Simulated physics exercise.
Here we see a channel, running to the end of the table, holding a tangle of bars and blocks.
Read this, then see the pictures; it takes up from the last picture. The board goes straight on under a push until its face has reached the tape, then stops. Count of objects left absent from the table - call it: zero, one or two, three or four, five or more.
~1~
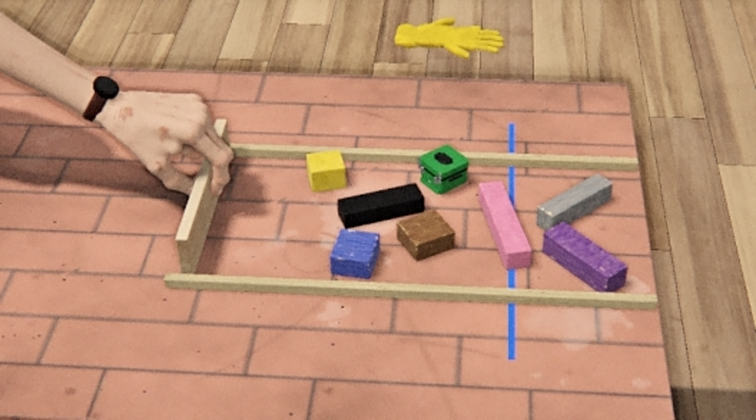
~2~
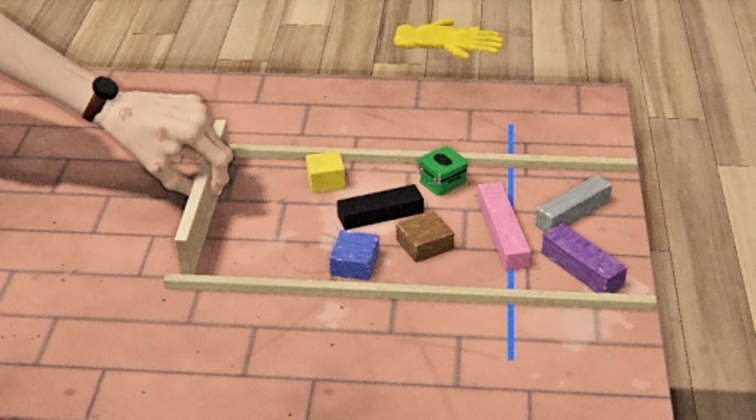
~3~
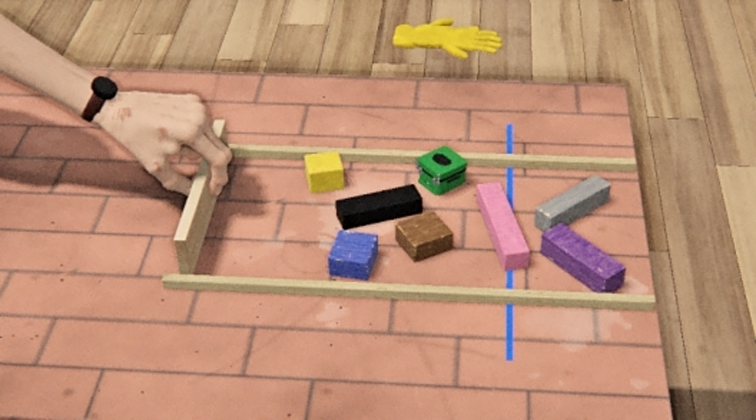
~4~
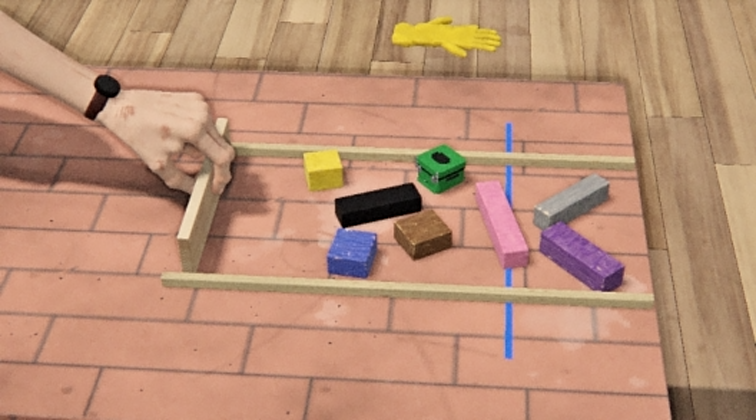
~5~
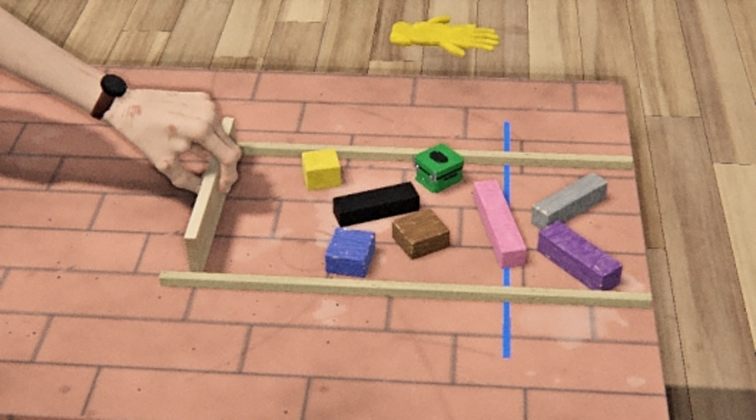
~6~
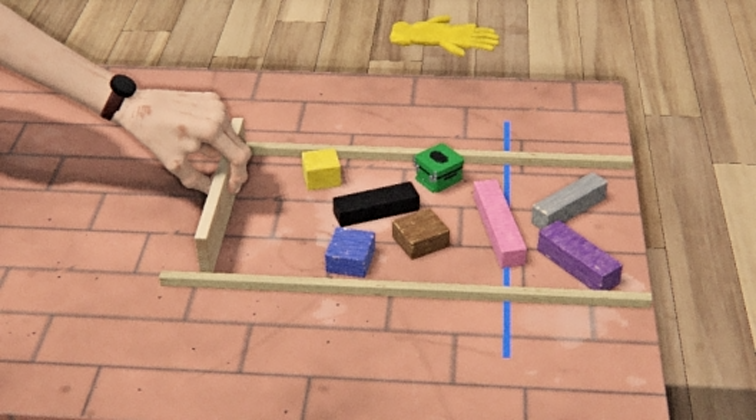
My call is zero.
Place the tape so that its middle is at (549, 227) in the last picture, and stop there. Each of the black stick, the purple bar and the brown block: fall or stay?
The black stick: It is still there. The purple bar: It is gone. The brown block: It is still there.
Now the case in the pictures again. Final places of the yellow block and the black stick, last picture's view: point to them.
Reading them off: First (524, 179); then (547, 203).
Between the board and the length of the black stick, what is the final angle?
Roughly 50 degrees.
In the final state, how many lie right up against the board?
My count gives 3.
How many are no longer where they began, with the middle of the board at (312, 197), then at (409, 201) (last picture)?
Counting first: 1, next 6.
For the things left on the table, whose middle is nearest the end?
It's the purple bar that ends up nearest.
A little later, none off yet; purple bar at rest near (579, 257); grey bar at rest near (570, 202); pink bar at rest near (499, 222).
Next, none off yet; purple bar shifted a little near (604, 260); grey bar shifted a little near (592, 205); pink bar shifted a little near (555, 224).
When it is over, the number that fall off is zero.
